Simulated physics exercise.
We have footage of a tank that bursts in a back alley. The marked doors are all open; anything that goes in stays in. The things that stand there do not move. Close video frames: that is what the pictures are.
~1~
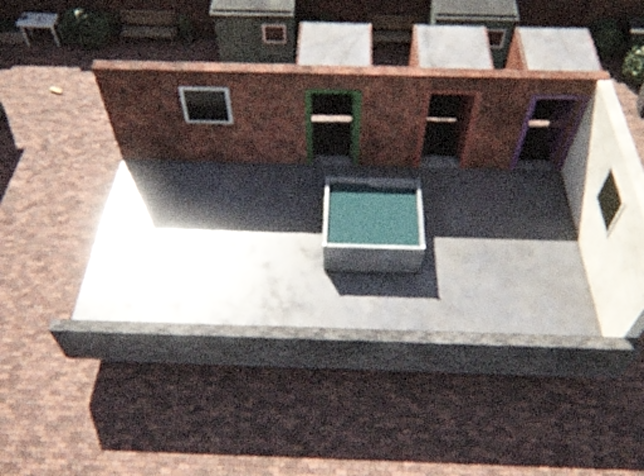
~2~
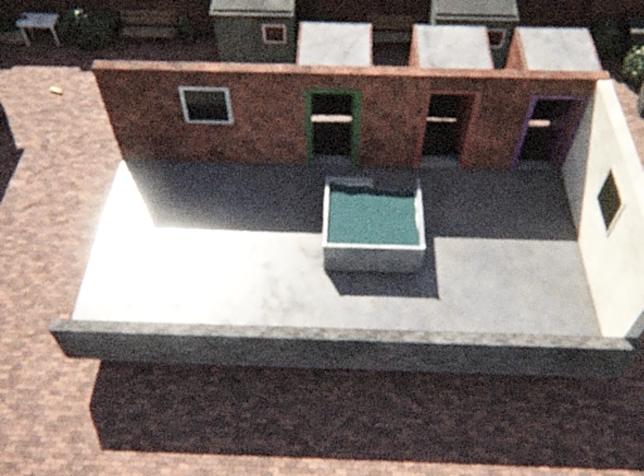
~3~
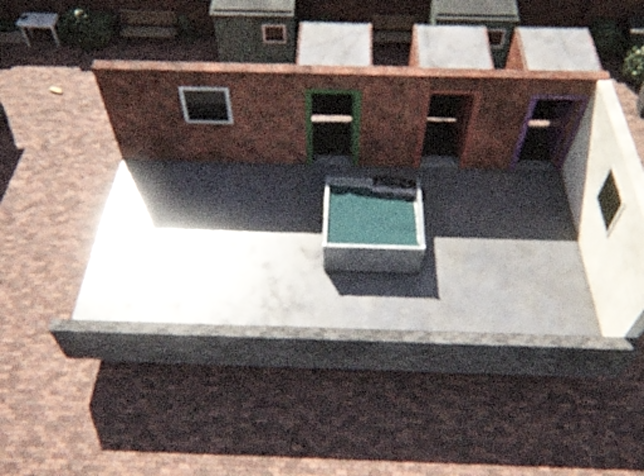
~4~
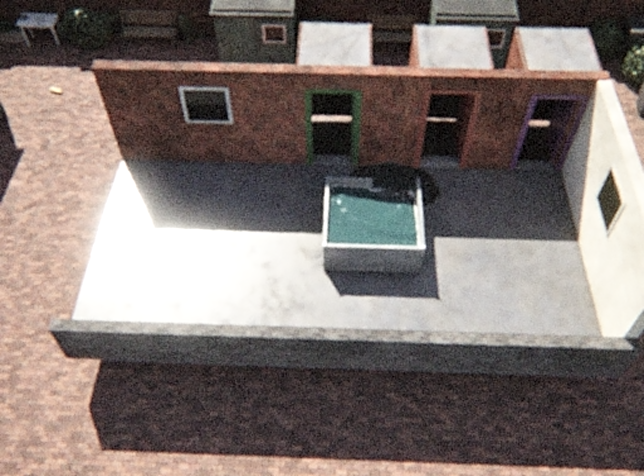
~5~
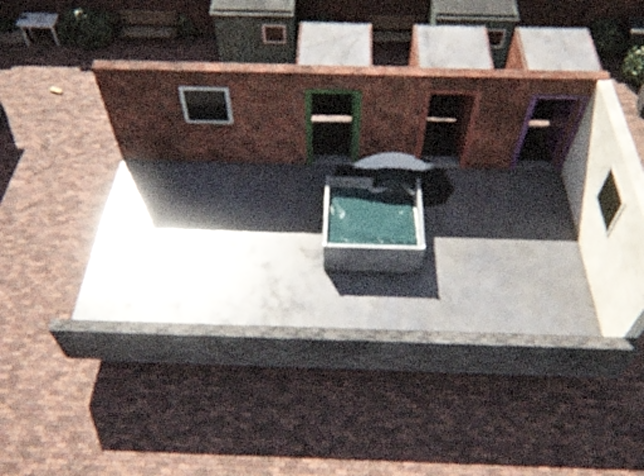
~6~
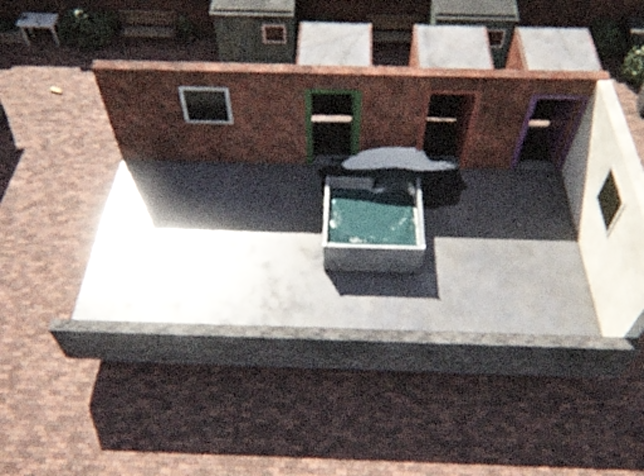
Teal water in a pale square tank lies still at first, then stirs and surges out through the far side, spreading across the floor behind as a dark, then pale-topped sheet. The walled back alley is seen from high above by a steady camera. Green, red and purple doorways line the brick wall beyond, with a white-framed window at left.
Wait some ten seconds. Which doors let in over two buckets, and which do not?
Result: The red door is going to be over the line; the green door is going to be over the line; the purple door is going to be over the line.
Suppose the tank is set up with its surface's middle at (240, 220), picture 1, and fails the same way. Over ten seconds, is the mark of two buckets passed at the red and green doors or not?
So here's how it goes: Red comes up short, and green clears the threshold.
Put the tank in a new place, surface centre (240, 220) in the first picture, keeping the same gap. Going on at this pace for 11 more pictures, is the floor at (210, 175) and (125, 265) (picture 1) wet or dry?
I'd say watered for the first and spared for the second.
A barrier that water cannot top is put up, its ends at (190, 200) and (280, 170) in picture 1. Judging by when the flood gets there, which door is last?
That's the one in purple, I reckon.
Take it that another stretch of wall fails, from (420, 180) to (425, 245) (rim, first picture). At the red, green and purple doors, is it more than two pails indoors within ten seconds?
Red door: Below, green door: Below, purple door: Above.
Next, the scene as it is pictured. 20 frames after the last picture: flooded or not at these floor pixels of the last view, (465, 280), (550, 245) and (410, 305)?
Point 1: Not wet; point 2: Drenched; point 3: Not wet.
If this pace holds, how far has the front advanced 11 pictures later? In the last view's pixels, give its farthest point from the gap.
I'd put it around (195, 165).
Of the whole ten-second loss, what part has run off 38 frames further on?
My reading is about 70 per cent.
A moment on, water covers 10 % of the floor; the red door over two buckets in, the green door under two buckets in, the purple door wet at the sill, nothing in.
Next, water covers 25 % of the floor; the red door over two buckets in, the green door under two buckets in, the purple door wet at the sill, nothing in.
Then, water covers 50 % of the floor; the red door far over two buckets in, the green door over two buckets in, the purple door over two buckets in.
Later, water covers 65 % of the floor; the red door far over two buckets in, the green door over two buckets in, the purple door over two buckets in.
In the end, water covers 85 % of the floor; the red door far over two buckets in, the green door over two buckets in, the purple door far over two buckets in.
